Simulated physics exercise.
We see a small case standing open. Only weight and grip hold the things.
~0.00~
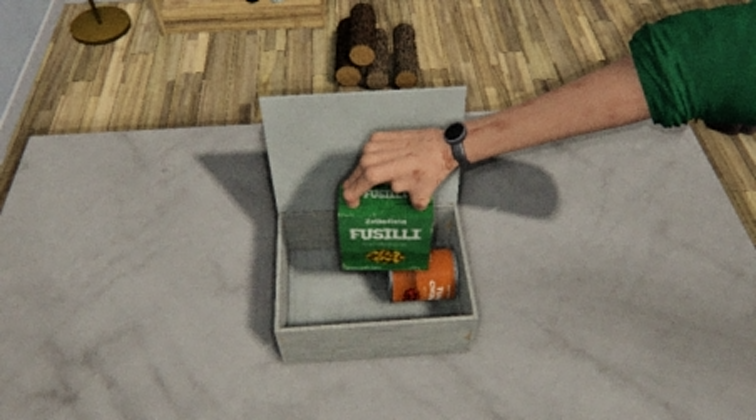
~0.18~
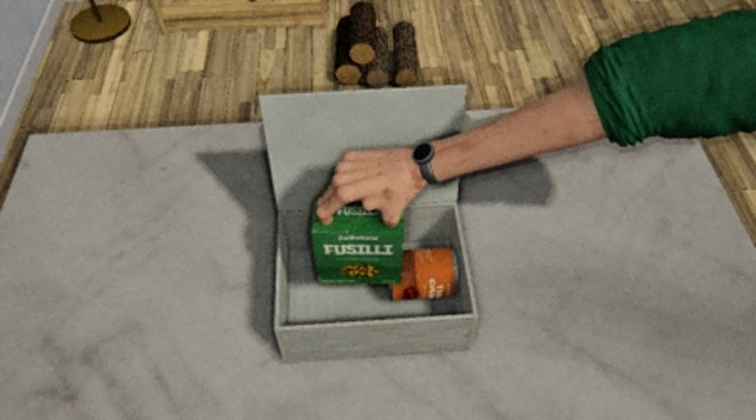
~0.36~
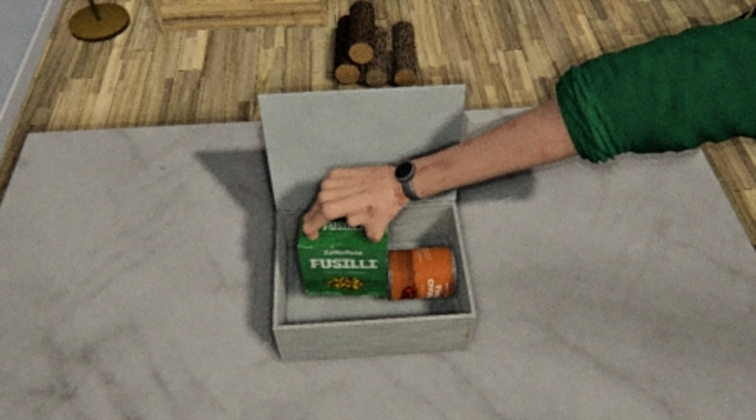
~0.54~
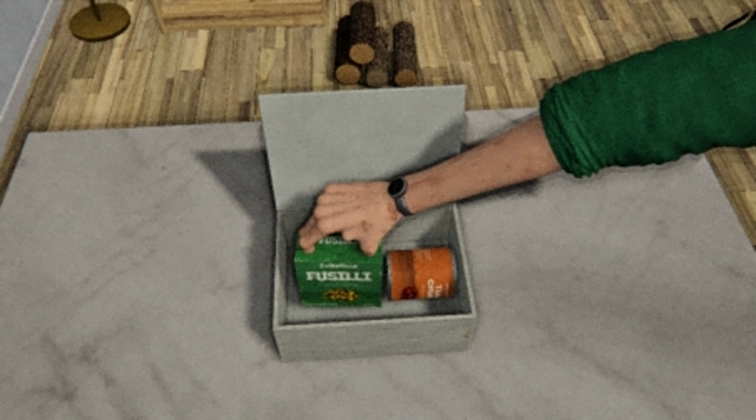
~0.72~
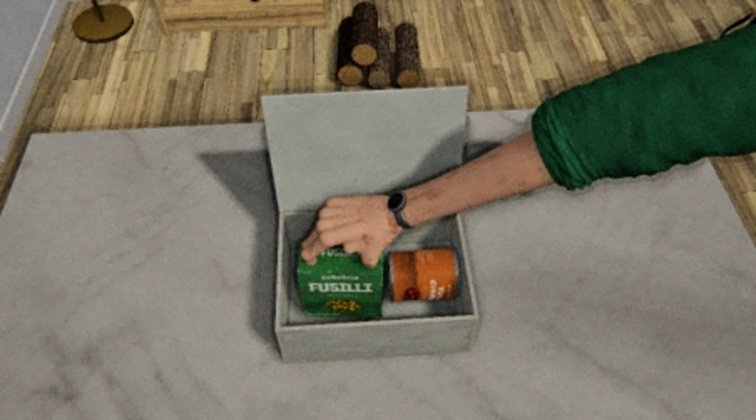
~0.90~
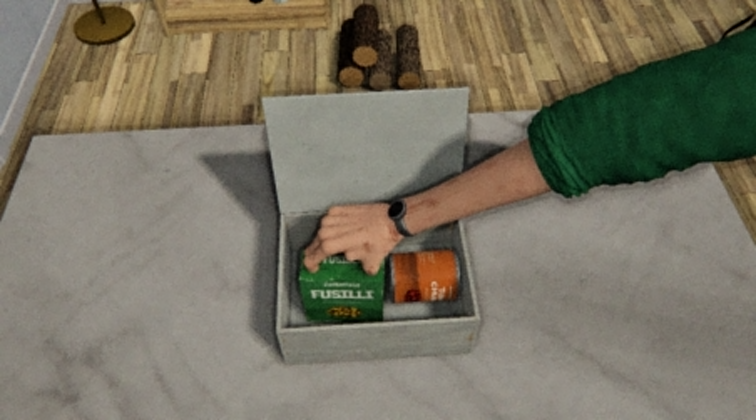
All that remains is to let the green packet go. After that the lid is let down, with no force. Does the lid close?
The lid stays ajar.
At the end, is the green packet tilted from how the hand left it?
The green packet stays as placed.
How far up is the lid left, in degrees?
Some 16° above the rim.
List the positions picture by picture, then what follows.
Still above its spot; green packet (386, 229); orange tin (421, 275), in the first frame.
Still above its spot; green packet (360, 244); orange tin (421, 274), in the second frame.
Still above its spot; green packet (345, 257); orange tin (420, 273), in the third frame.
Still above its spot; green packet (341, 270); orange tin (420, 274), in the fourth frame.
Still above its spot; green packet (343, 281); orange tin (422, 275), in the fifth frame.
In place under the hand; green packet (344, 287); orange tin (423, 276), in the sixth frame.
By 2.00 s, lid starting down.
By 2.50 s, lid 58° above the rim.
By 2.70 s, lid 40° above the rim.
By 3.10 s, lid 17° above the rim.
When it is over (6.0 s), lid 17° above the rim; both as before. End places, in pixels of the last picture, green packet near (344, 287).
